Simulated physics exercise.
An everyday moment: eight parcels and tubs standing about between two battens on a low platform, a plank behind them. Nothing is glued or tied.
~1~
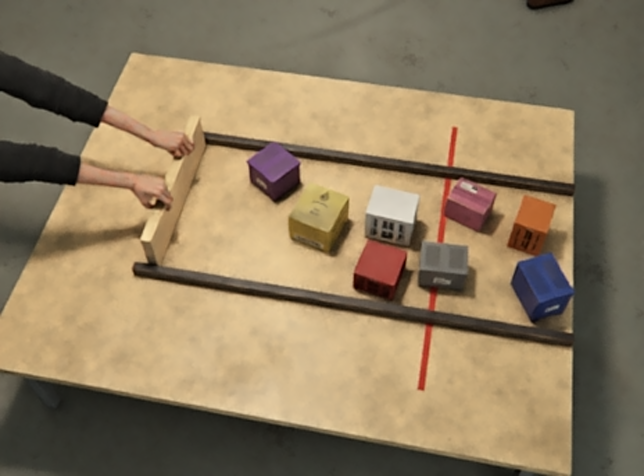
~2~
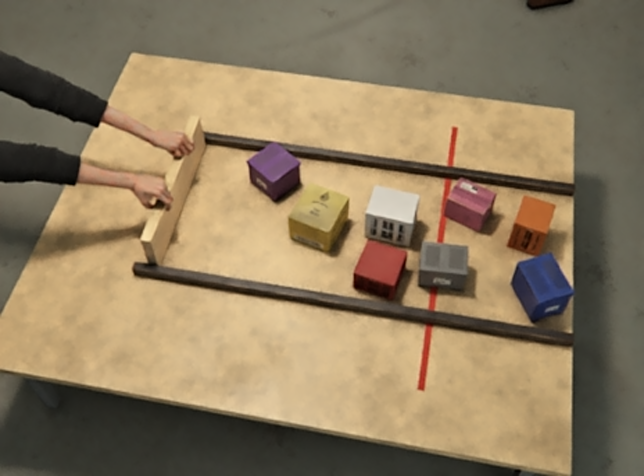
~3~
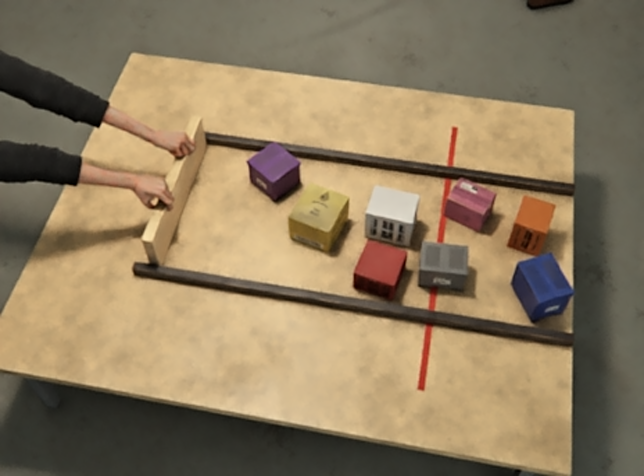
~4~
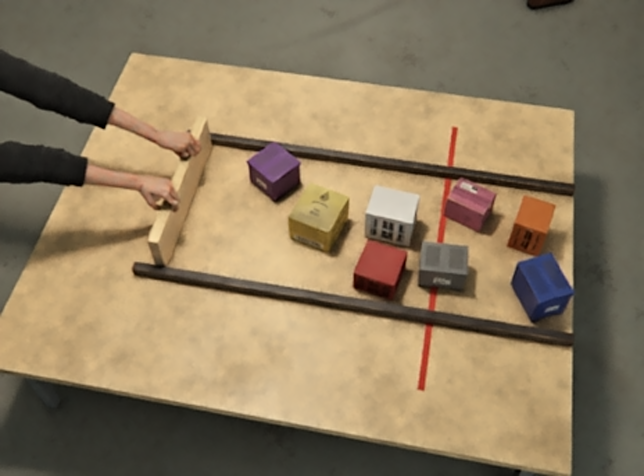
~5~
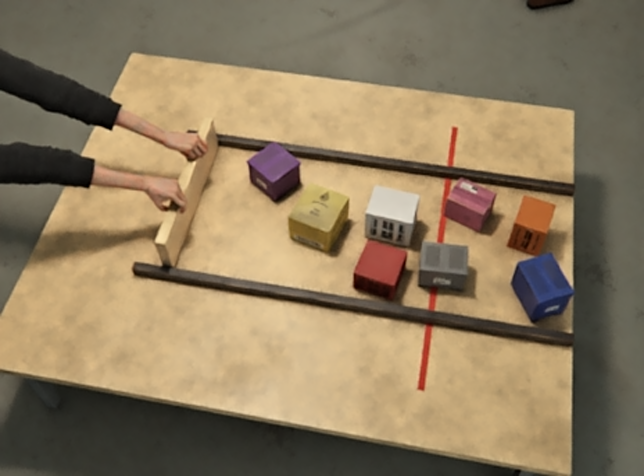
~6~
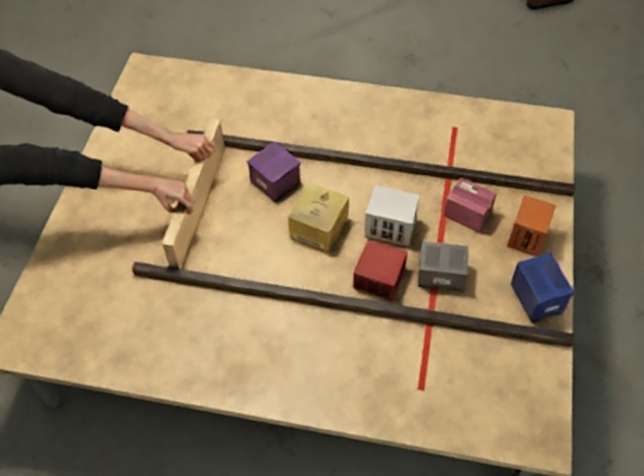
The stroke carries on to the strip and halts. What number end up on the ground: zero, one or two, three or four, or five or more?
The number that fall off is zero.
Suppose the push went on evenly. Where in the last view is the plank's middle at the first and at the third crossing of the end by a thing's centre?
First at (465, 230), next at (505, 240).
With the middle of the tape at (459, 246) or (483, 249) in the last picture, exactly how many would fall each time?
Down on the ground: 0 and 2.
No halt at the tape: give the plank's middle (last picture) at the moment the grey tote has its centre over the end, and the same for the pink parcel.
About (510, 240), and (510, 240) for the other.
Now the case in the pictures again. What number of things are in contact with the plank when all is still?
In contact: 3.
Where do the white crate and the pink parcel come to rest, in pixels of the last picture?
The white crate stops around (514, 234); the pink parcel around (509, 205).
Soon after, none off yet; blue tote at rest near (541, 288); orange crate at rest near (531, 226); pink parcel at rest near (470, 205).
In the end, the number that fall off is zero.
